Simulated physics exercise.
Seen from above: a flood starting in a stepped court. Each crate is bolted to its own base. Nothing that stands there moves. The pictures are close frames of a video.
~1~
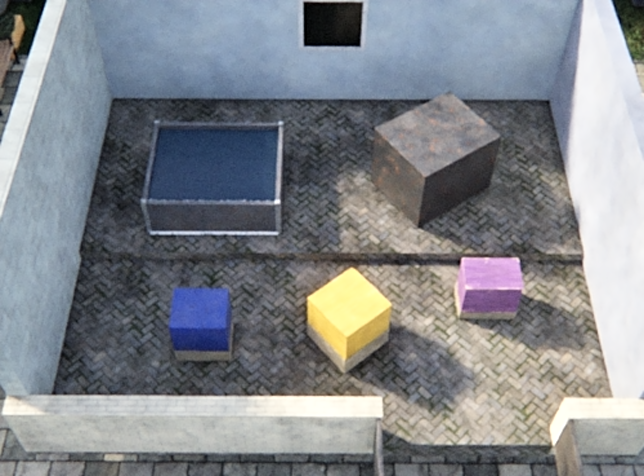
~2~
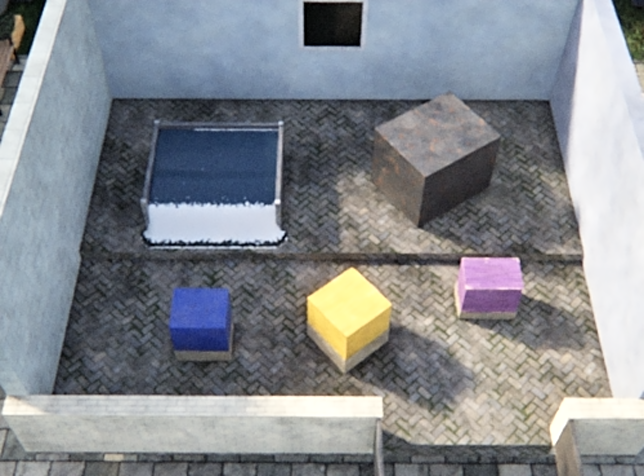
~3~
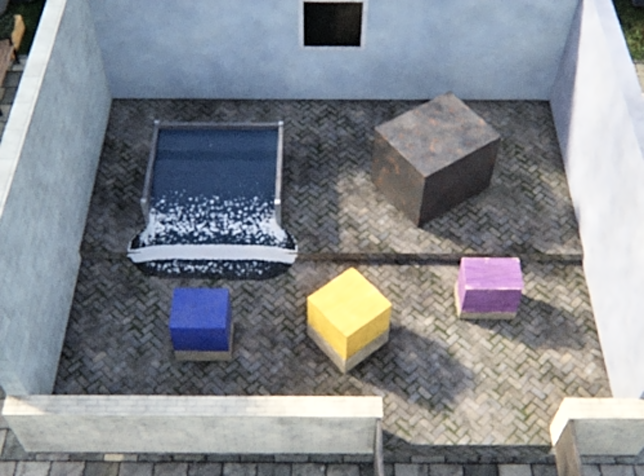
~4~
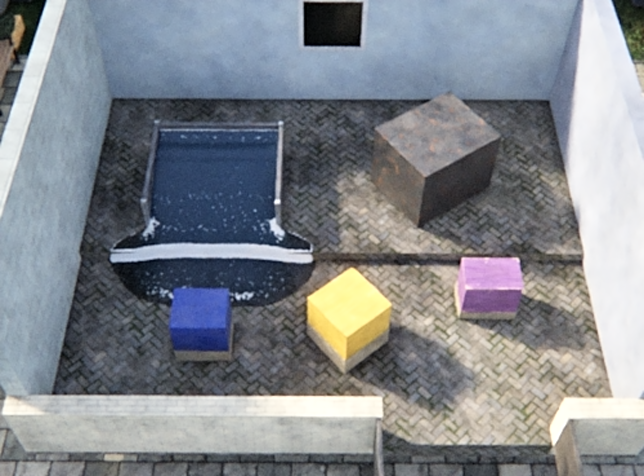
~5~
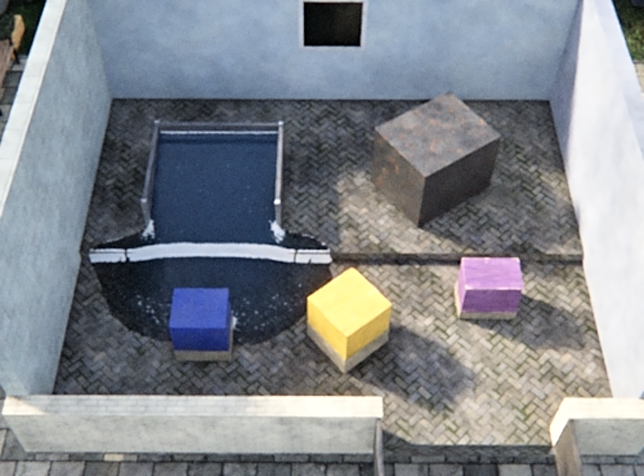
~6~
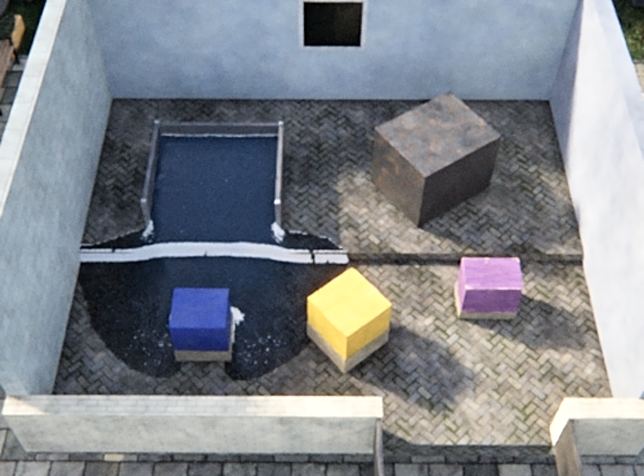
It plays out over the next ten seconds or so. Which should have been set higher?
In the end: The yellow crate stays dry; the blue crate gets wet; the purple crate stays dry.
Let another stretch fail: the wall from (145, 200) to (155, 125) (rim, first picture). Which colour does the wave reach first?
That is the crate marked blue.
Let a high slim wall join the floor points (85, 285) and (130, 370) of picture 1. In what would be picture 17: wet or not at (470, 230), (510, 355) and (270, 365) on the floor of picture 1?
In turn: Free of water, free of water, flooded.
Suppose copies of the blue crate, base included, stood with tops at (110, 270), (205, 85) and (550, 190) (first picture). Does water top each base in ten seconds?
One after the other: Is soaked, is spared, escapes it.
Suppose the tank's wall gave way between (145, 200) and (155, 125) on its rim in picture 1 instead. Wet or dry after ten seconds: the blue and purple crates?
Then: The blue crate stays dry; the purple crate keeps dry.
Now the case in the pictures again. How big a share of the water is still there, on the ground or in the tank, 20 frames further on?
Some 98 per cent.
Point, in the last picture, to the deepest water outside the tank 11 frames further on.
Roughly at (47, 424).
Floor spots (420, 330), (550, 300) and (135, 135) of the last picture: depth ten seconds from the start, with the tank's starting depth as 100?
Roughly 10, 10 and 0 per cent, in turn.
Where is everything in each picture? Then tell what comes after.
Still water in the tank at (215, 166), in the first picture.
Water pours out at (214, 222) and has run to (147, 238), in the second picture.
Water pours out at (214, 223) and has run to (137, 251), in the third picture.
The front is at (301, 276), out from the gap at (214, 224), in the fourth picture.
The front is at (259, 336), out from the gap at (214, 224), in the fifth picture.
The front is at (252, 372), out from the gap at (214, 224), in the sixth picture.
A moment on, water covers 25 % of the floor; the yellow crate water round its plinth, the blue crate water round its plinth, the purple crate not reached.
Next, water covers 30 % of the floor; the yellow crate water round its plinth, the blue crate water round its plinth, the purple crate not reached.
Then, water covers 45 % of the floor; the yellow crate water round its plinth, the blue crate water round its plinth, the purple crate water round its plinth.
Later, water covers 50 % of the floor; the yellow crate water round its plinth, the blue crate water round its plinth, the purple crate water round its plinth.
In the end, water covers 50 % of the floor; the yellow crate stayed above the water, the blue crate was topped, the purple crate stayed above the water.
